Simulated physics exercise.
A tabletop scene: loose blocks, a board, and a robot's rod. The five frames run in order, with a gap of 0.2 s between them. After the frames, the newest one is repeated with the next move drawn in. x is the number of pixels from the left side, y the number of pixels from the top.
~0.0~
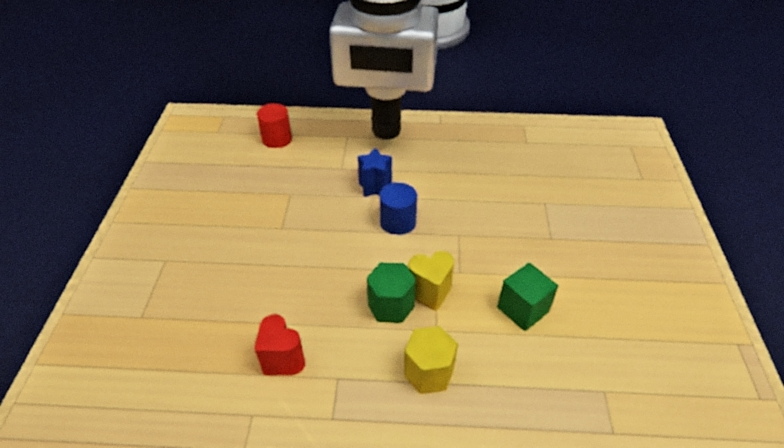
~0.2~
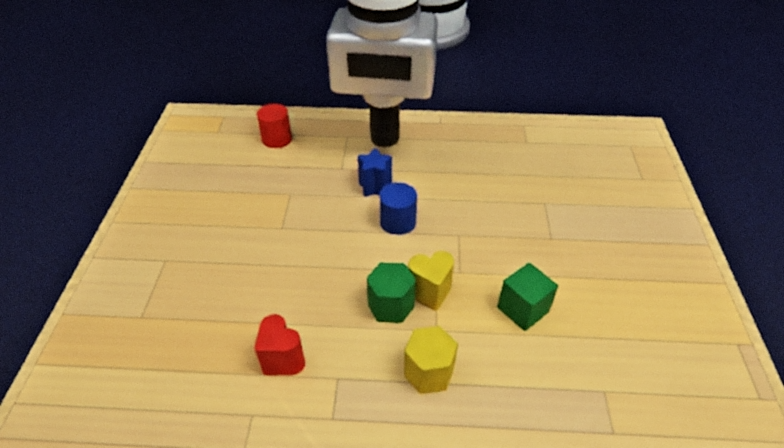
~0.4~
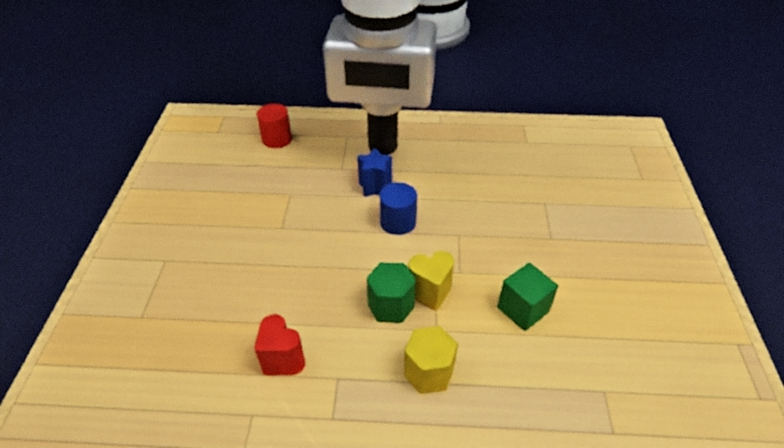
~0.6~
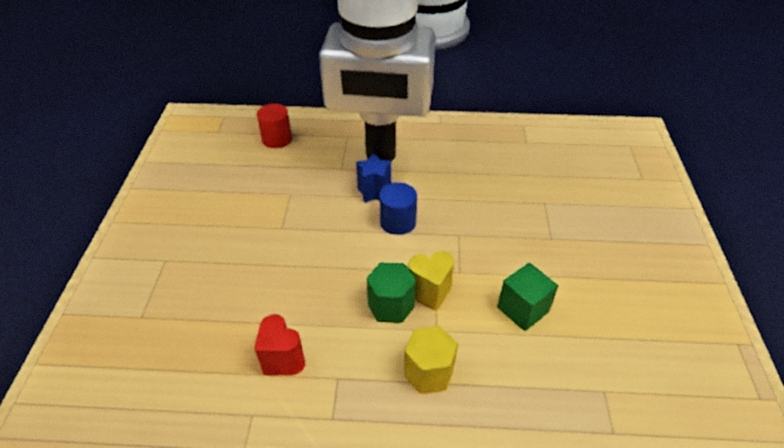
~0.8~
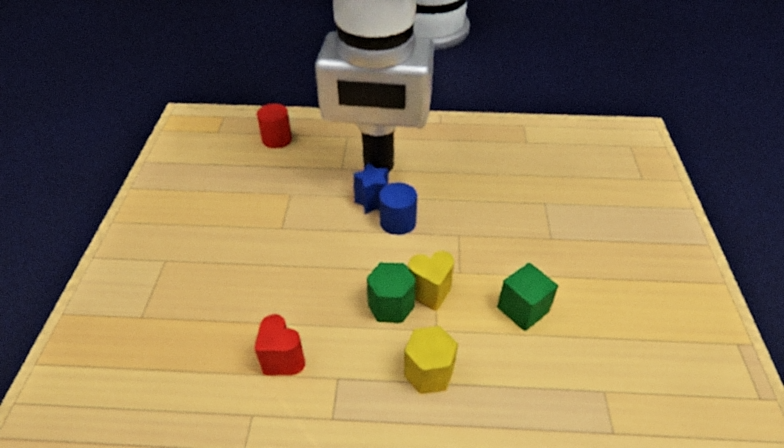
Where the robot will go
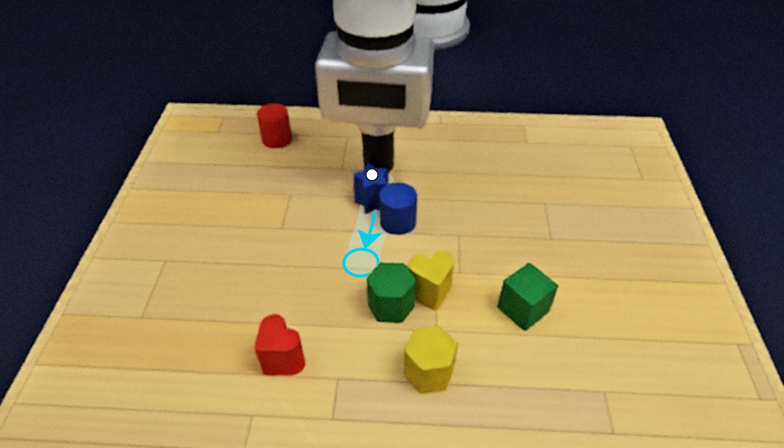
On a light wooden tabletop scattered with red, blue, green and yellow blocks, a robot's dark rod moves a short way down from the far edge toward a blue star block. It then pushes the star slightly nearer and a little left, beside the blue circular block, while the other blocks stay still.
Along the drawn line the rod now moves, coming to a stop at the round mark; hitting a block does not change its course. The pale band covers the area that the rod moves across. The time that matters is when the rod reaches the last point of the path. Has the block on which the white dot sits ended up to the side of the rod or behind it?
No - that is not the case.
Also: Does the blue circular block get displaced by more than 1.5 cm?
Yes, that is what happens.
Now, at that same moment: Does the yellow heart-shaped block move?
I expect not.
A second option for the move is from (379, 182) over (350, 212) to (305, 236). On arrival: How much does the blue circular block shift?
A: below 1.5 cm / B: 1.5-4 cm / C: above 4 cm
My pick is A.
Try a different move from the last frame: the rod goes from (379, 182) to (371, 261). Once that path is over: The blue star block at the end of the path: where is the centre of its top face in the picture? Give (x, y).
The top centre is at (343, 249).
Drawn move, from (379, 182) over (376, 206) and (370, 233) to (361, 262); the dot is on the blue star block.
The first path, step by step. One third of the way, rod at (375, 192); blue star block at (363, 198); blue circular block at (400, 199).
Two thirds of the way, rod at (369, 219); blue star block at (352, 226); blue circular block at (405, 208).
At the end, rod at (360, 247); blue star block at (336, 254), turned 20° clockwise; green six-sided block still; blue circular block at (405, 208); yellow heart-shaped block still.
